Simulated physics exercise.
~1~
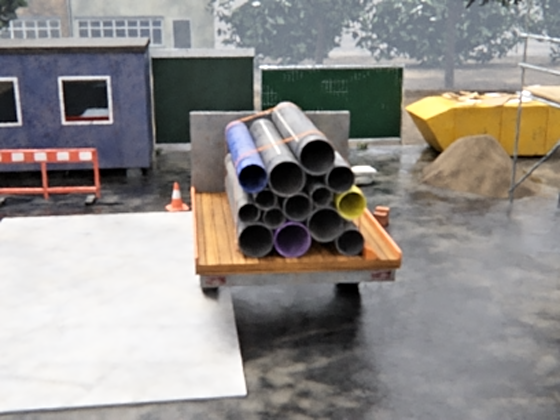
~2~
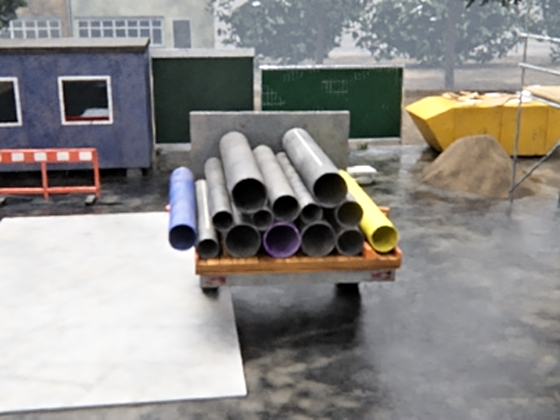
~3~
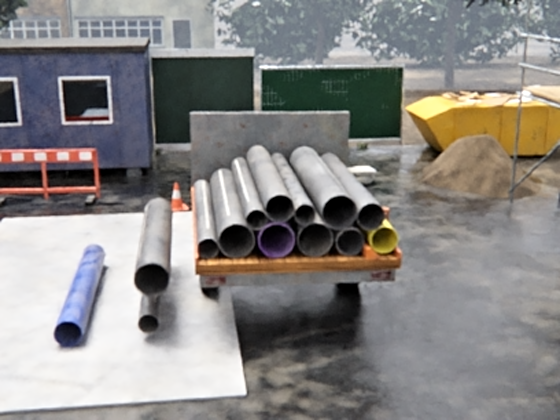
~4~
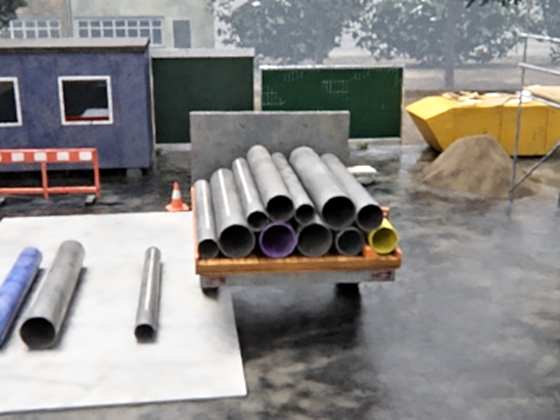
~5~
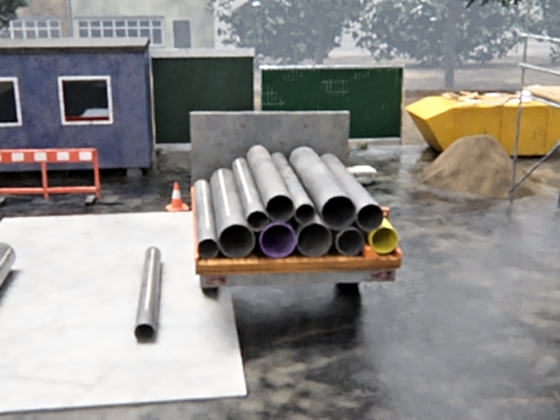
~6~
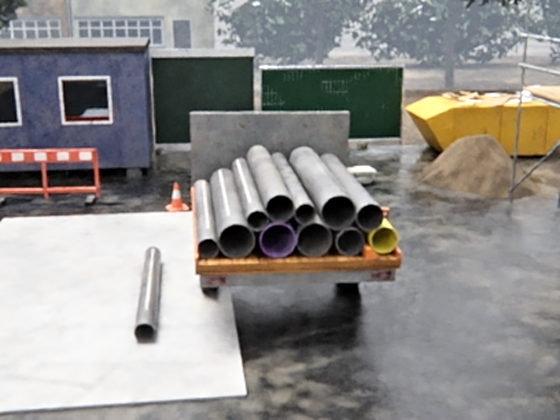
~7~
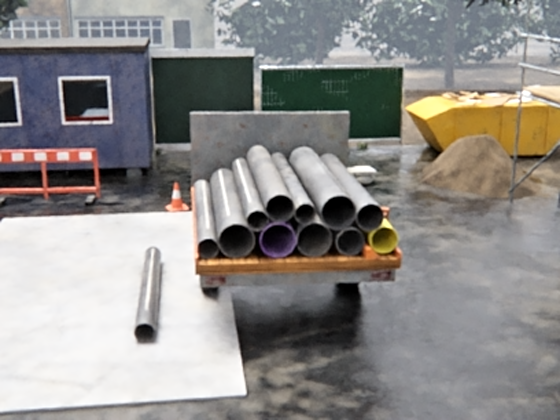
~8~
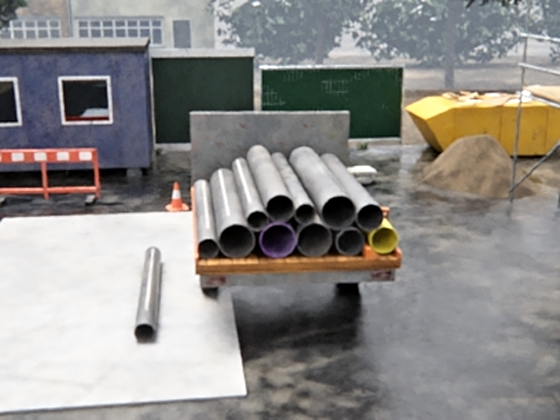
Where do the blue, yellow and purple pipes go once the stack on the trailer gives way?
The blue pipe falls off the left side to the ground and rolls away out of view. The yellow and purple pipes both stay on the trailer.
